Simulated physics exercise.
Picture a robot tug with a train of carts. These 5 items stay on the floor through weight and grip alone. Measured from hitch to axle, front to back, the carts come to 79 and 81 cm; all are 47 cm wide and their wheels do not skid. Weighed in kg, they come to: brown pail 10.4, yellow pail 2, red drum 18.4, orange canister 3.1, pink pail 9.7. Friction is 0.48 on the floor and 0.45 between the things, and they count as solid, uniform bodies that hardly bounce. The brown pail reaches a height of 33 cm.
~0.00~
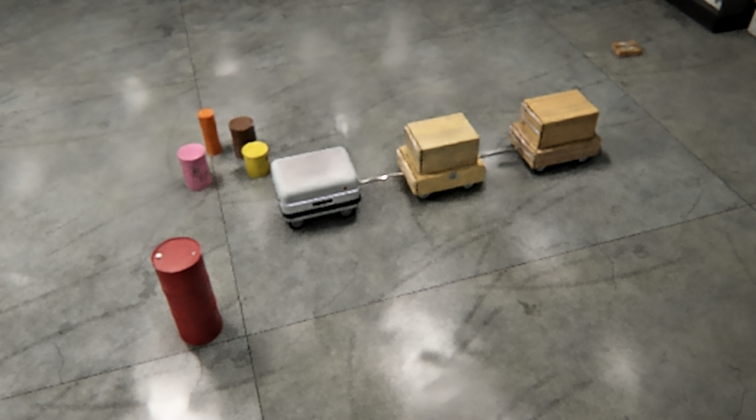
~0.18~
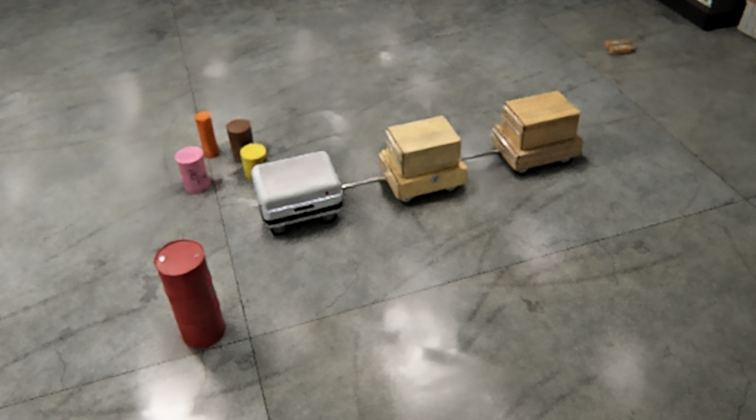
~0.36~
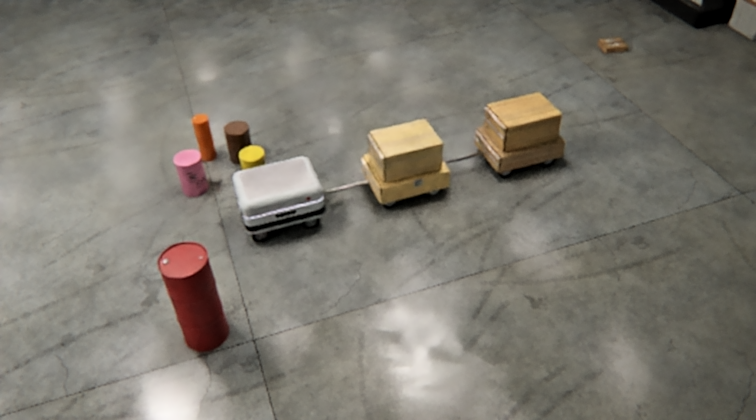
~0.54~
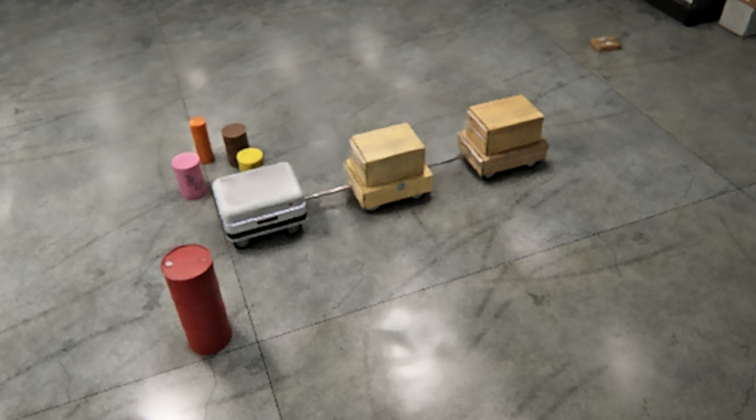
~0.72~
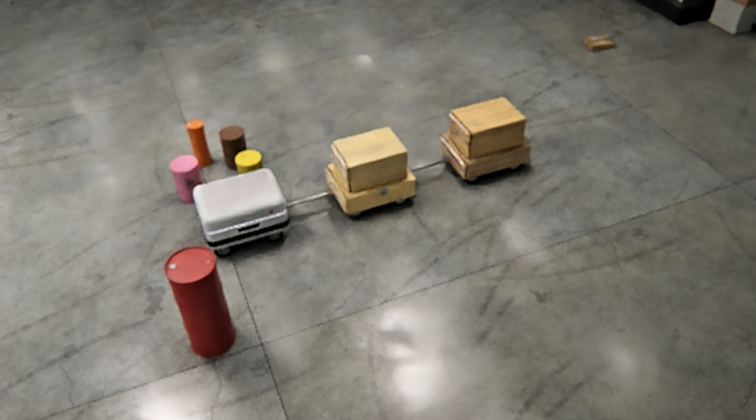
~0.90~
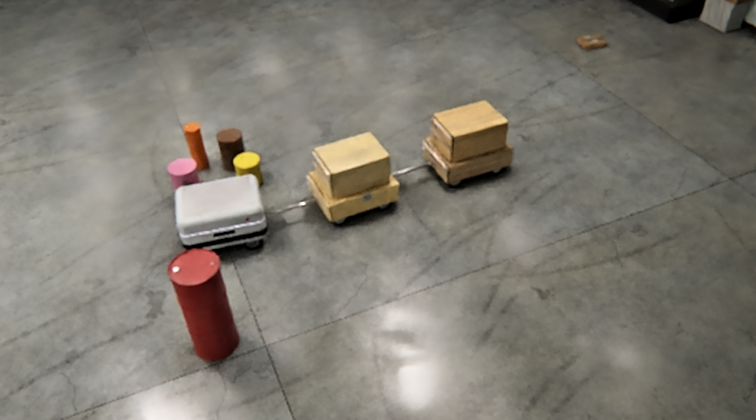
A silver case-shaped tug pulling two box-laden wooden carts leftward across a grey floor, passing between colourful pails and a red drum.
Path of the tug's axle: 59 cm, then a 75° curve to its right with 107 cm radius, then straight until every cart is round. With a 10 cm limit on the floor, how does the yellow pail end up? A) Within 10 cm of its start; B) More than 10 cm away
Within 10 cm of its start.
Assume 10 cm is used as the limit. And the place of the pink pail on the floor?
The pink pail moves off its spot.
After 2.00 s, 166 cm covered.
After 3.30 s, 274 cm covered; pink pail moved 28 cm.
After 4.60 s, 382 cm covered; pink pail moved 65 cm.
In the end (6.2 s), not toppled but over 10 cm from the start, pink pail; the other 4 under 10 cm from the start. At the end, from the last picture's camera, yellow pail near (249, 171).
